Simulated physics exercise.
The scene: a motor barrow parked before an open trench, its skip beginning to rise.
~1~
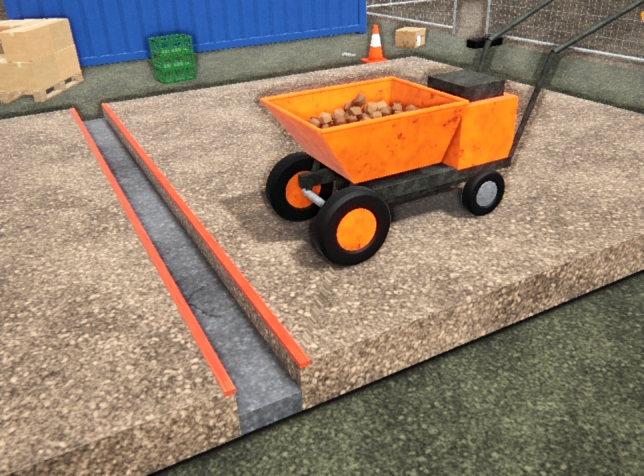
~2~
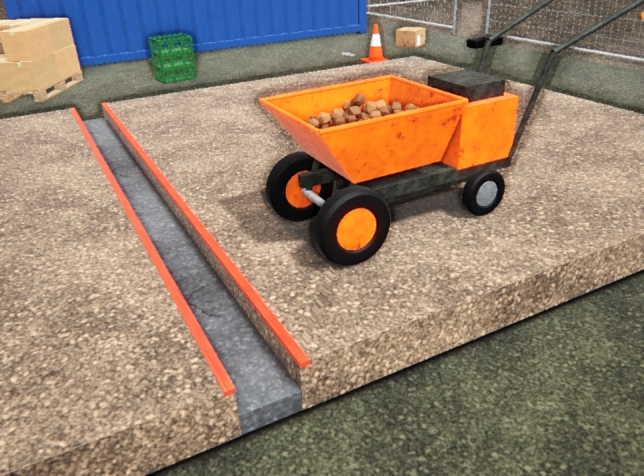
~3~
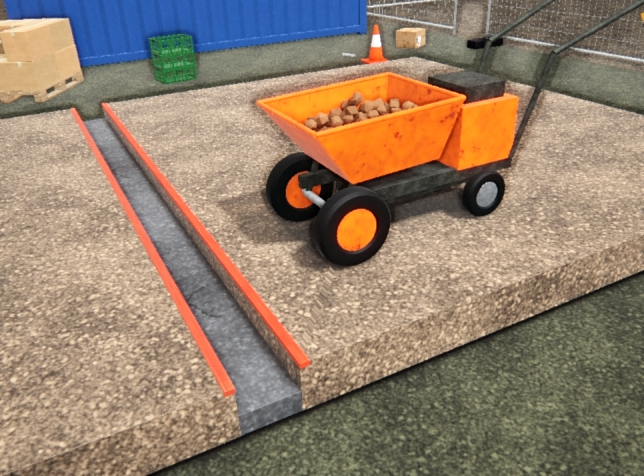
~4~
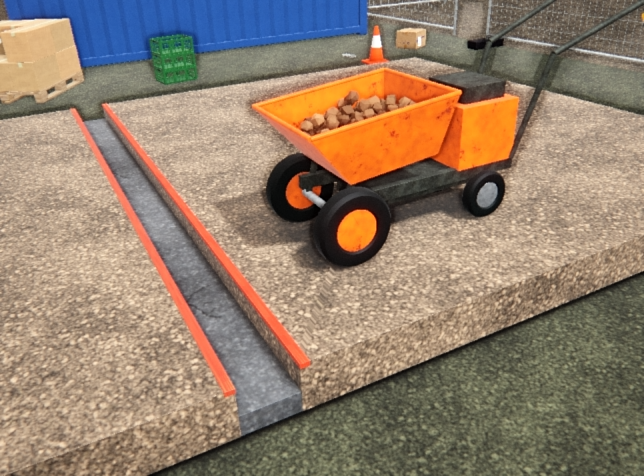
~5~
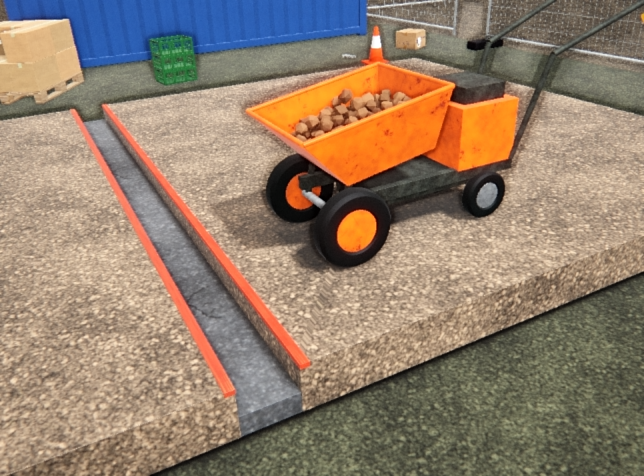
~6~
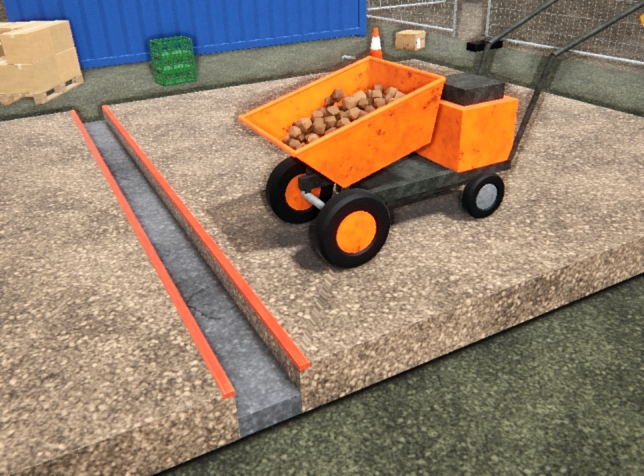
On a gritty slab beside a blue container, an orange motor barrow stands to the right of a narrow trench edged in red, its skip loaded with brown clods. The skip starts out level, then gradually tilts forward, its front lip dipping toward the left while the wheels stay still.
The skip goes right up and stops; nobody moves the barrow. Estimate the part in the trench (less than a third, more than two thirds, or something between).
The trench ends with more than two thirds of it.
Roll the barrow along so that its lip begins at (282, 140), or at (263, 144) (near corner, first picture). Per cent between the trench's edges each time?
The first gives 50 %, the second 0 %.
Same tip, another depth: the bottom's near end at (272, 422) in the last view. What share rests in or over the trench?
Near 90 %.
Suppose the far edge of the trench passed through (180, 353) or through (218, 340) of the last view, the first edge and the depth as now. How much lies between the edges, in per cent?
Roughly 90 per cent, and 70 per cent.
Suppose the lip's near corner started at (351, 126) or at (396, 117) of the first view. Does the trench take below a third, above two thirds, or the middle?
The first try: The middle third. The second: Below one third.
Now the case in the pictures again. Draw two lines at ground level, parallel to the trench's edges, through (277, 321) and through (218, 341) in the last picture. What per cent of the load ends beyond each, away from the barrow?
First some 100, then 20 per cent.
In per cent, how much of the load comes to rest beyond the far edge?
It comes to 10 per cent or so.
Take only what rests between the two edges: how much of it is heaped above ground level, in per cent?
Near 30 %.
Soon, skip tipped steeply; all in the skip.
A while on, skip tipped right over; nearly all in the skip; a small part in or heaped over the trench; a stray few falling.
Towards the end, skip tipped right over; about a quarter in the skip; about two thirds in or heaped over the trench; a small part beyond it.
Finally, skip tipped right over; a stray few in the skip; a small part short of the trench; most in or heaped over the trench; a small part beyond it.
